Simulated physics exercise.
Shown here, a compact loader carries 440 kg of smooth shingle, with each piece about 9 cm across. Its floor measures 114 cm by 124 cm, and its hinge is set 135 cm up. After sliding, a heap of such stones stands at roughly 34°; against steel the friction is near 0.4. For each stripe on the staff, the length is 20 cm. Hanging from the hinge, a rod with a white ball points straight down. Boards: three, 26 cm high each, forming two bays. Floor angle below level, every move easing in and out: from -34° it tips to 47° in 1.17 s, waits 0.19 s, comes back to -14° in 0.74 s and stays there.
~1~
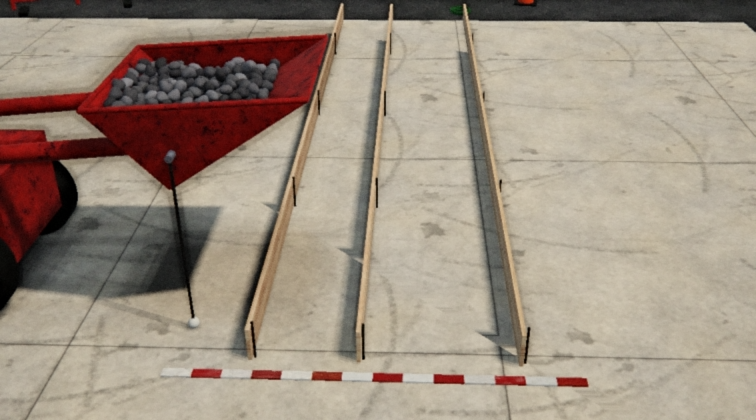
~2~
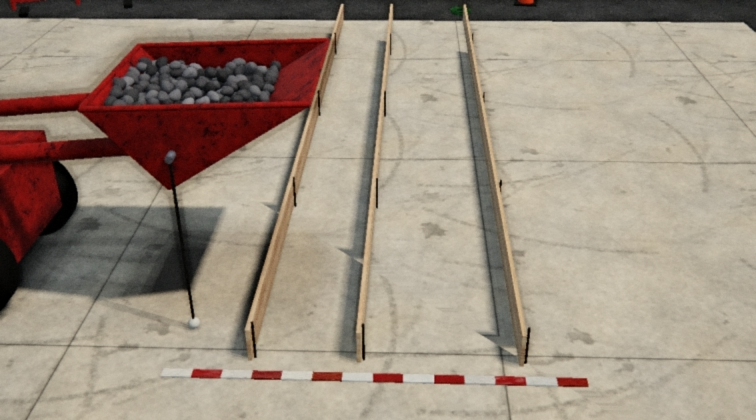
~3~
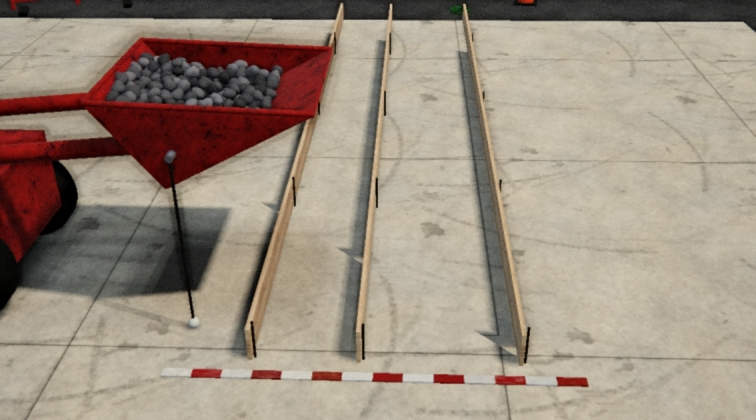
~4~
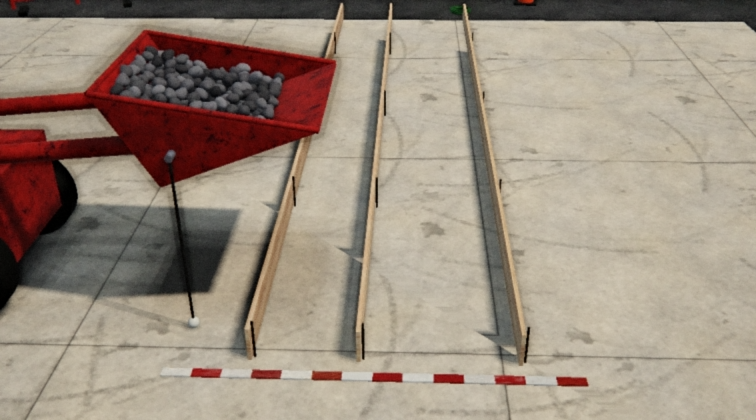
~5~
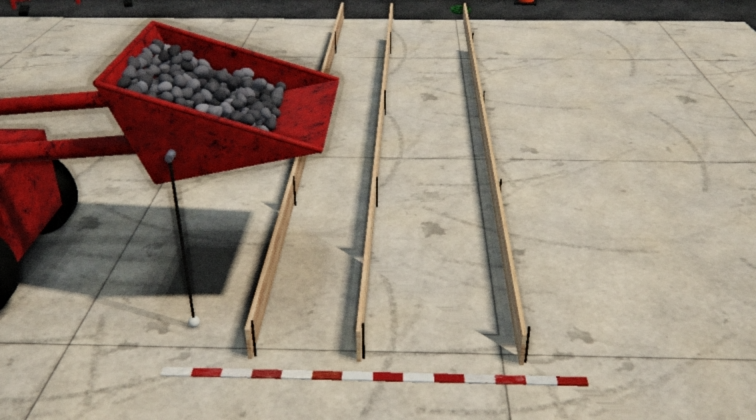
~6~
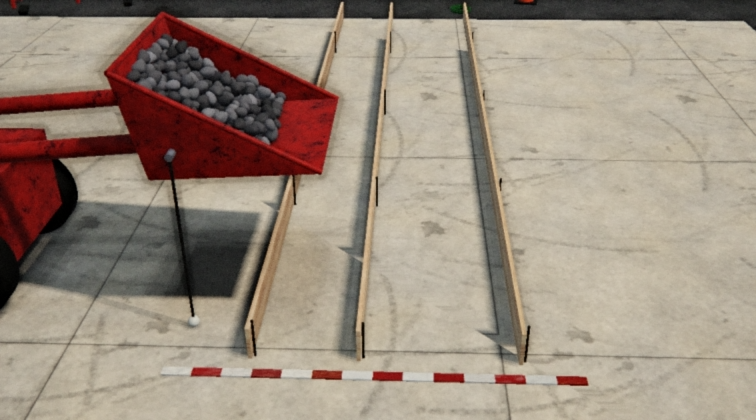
The red bucket of grey stones tilted forward, its left side rising and its right lip dipping, while the stones stayed inside, beside three long wooden boards standing on the concrete floor.
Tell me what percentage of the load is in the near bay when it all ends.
I would put it at 80 %.
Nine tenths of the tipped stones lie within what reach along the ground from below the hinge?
About 210 cm ahead of the hinge.
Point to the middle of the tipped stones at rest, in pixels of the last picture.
(341, 270).
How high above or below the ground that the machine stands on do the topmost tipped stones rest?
The top ends up around 36 cm above the machine's ground.
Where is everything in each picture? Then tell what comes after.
In the first picture, lip at (308, 100), floor tilted -34°, highest stones at (163, 70).
In the second picture, lip at (310, 104), floor tilted -32°, highest stones at (153, 70).
In the third picture, the bucket is at -28°, its lip at (314, 115); the top of the load is at (153, 65).
In the fourth picture, the bucket is at -21°, its lip at (319, 131); the top of the load is at (153, 61).
In the fifth picture, lip at (322, 151), floor tilted -13°, highest stones at (158, 54).
In the sixth picture, lip at (322, 173), floor tilted -3°, highest stones at (166, 49).
A little later the floor is at 35°; 100 % in the bucket; the foremost stones are at (287, 200).
Then the floor is at 47°; 50 % in the bucket, 50 % in the near bay; the foremost stones are at (350, 275).
Later still the floor is at -14°; 0 % in the bucket, 78 % in the near bay, 20 % in the far bay, 2 % past the last board; the foremost stones are at (575, 257).
In the end the floor is at -14°; 0 % in the bucket, 78 % in the near bay, 20 % in the far bay, 2 % past the last board; the foremost stones are at (629, 258).
